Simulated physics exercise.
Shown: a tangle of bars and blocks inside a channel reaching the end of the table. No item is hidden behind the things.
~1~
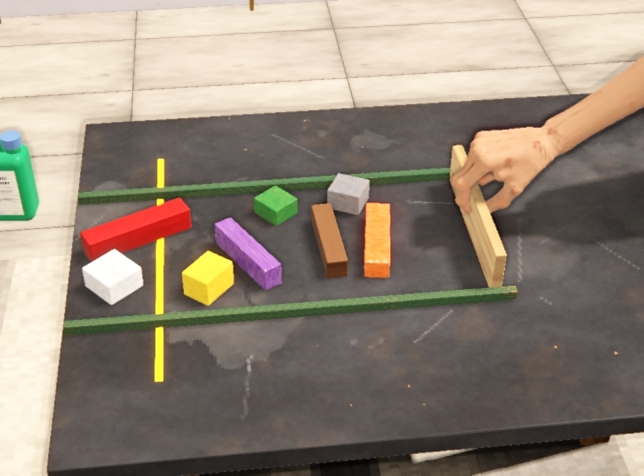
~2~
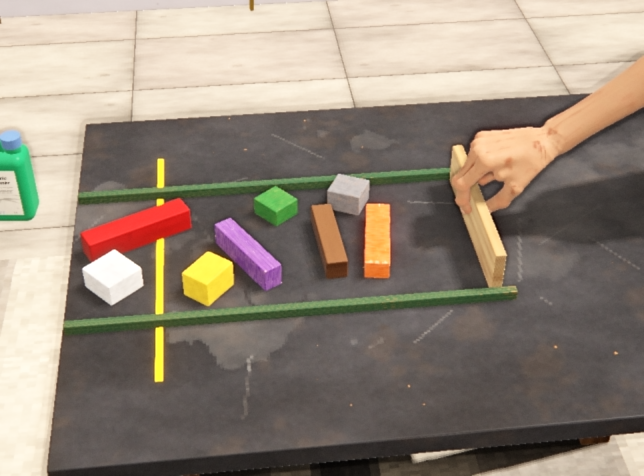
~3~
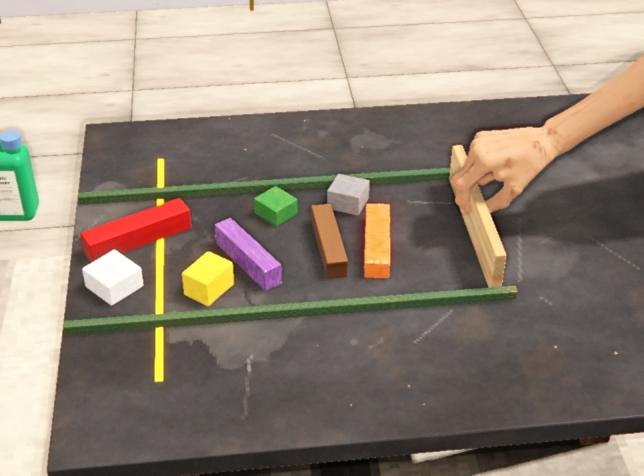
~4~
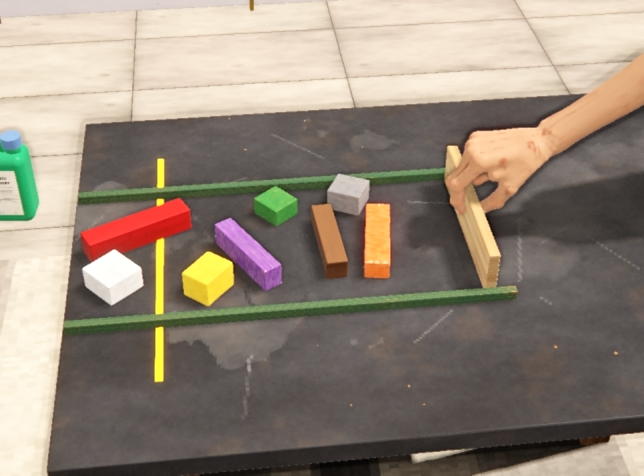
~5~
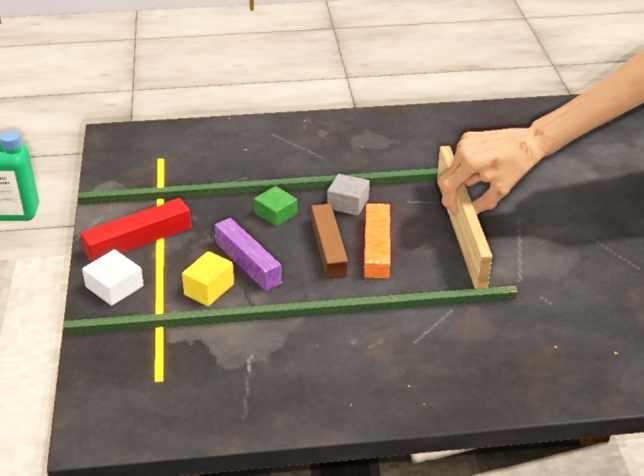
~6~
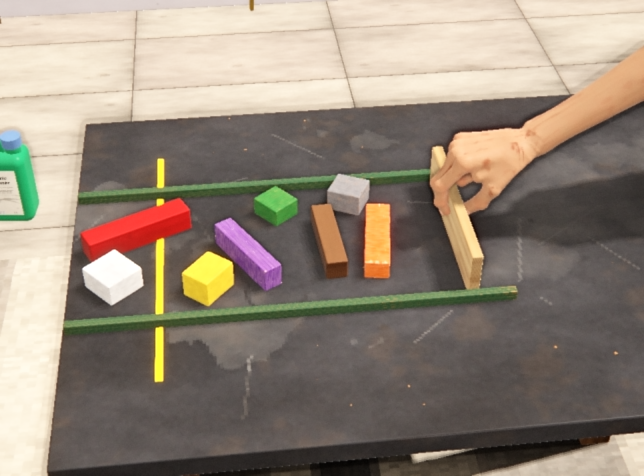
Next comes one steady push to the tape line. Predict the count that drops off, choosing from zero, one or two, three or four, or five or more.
Count: One or two.
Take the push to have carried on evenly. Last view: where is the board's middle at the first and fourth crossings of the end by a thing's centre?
About (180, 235), then about (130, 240).
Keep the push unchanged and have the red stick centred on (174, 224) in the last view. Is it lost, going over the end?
I reckon the red stick drops away.
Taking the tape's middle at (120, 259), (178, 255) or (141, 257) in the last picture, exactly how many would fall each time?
In order, 5, 0 and 3.
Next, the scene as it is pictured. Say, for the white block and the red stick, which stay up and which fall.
The white block is gone, and the red stick is gone.
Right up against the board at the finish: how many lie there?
The count in contact is 2.
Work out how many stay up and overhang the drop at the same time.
I'd put it at 1.
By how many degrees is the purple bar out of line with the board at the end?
The angle comes out near 5 degrees.
A little later, none off yet; white block at rest near (113, 277); red stick at rest near (137, 231); yellow block at rest near (208, 279).
When it is over, the number that fall off is one or two; down, red stick and white block.
